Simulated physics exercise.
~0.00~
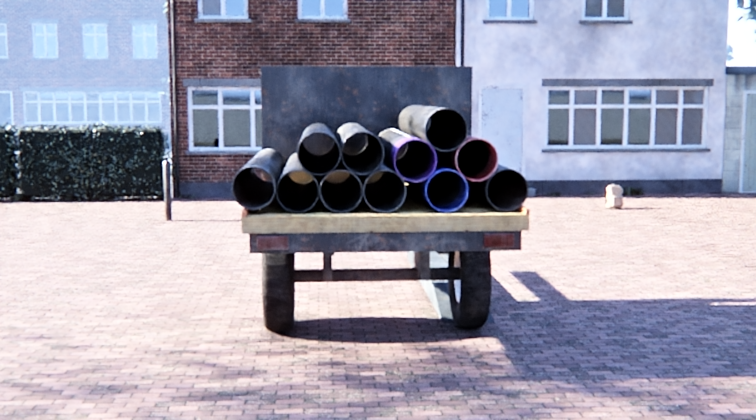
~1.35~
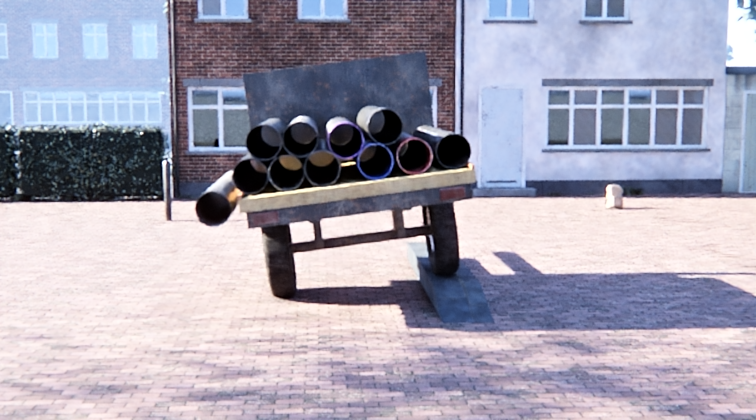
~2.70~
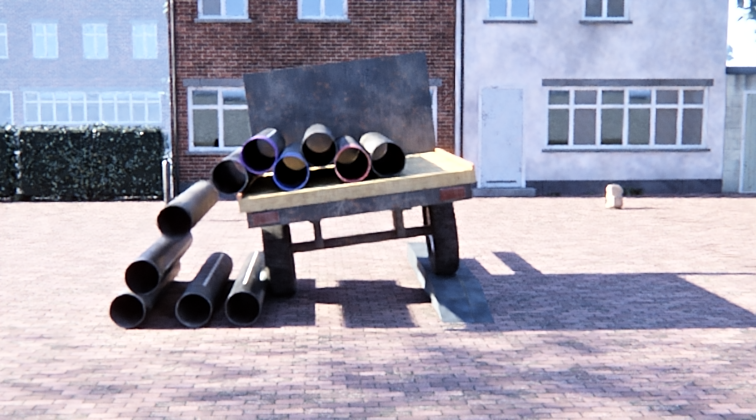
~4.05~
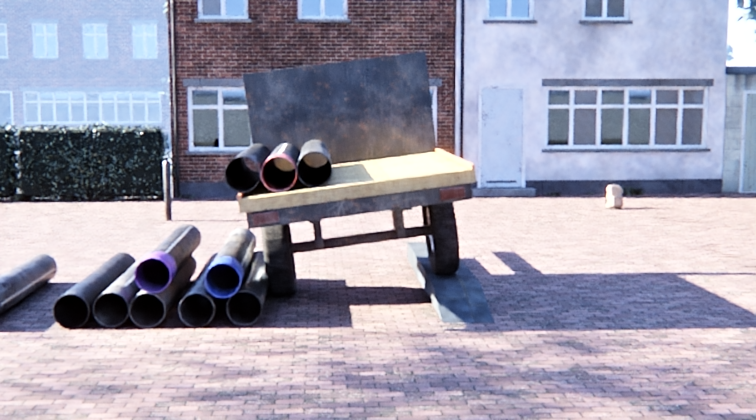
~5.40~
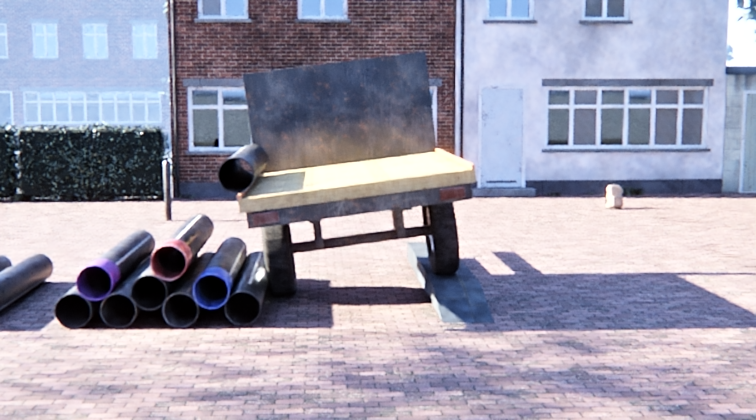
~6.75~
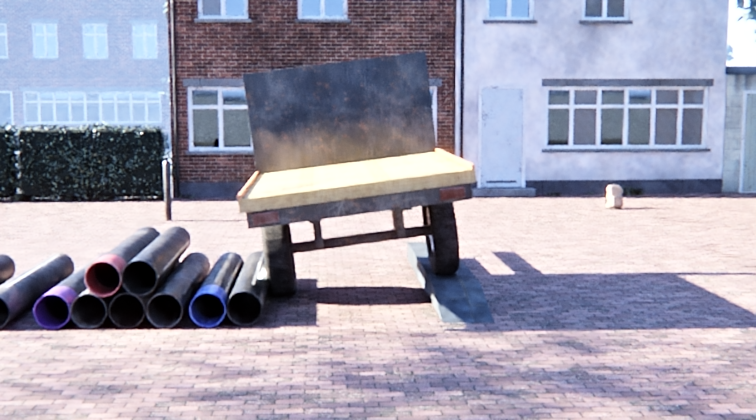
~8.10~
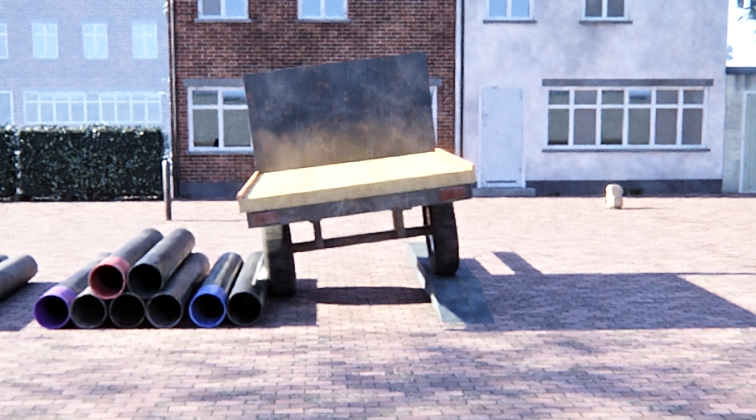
On a brick-paved square in front of houses, a flat trailer stacked with black pipes tilted left as one wheel rose onto a ramp-like block, and the pipes rolled off the left side until the deck was empty and they lay heaped beside it.
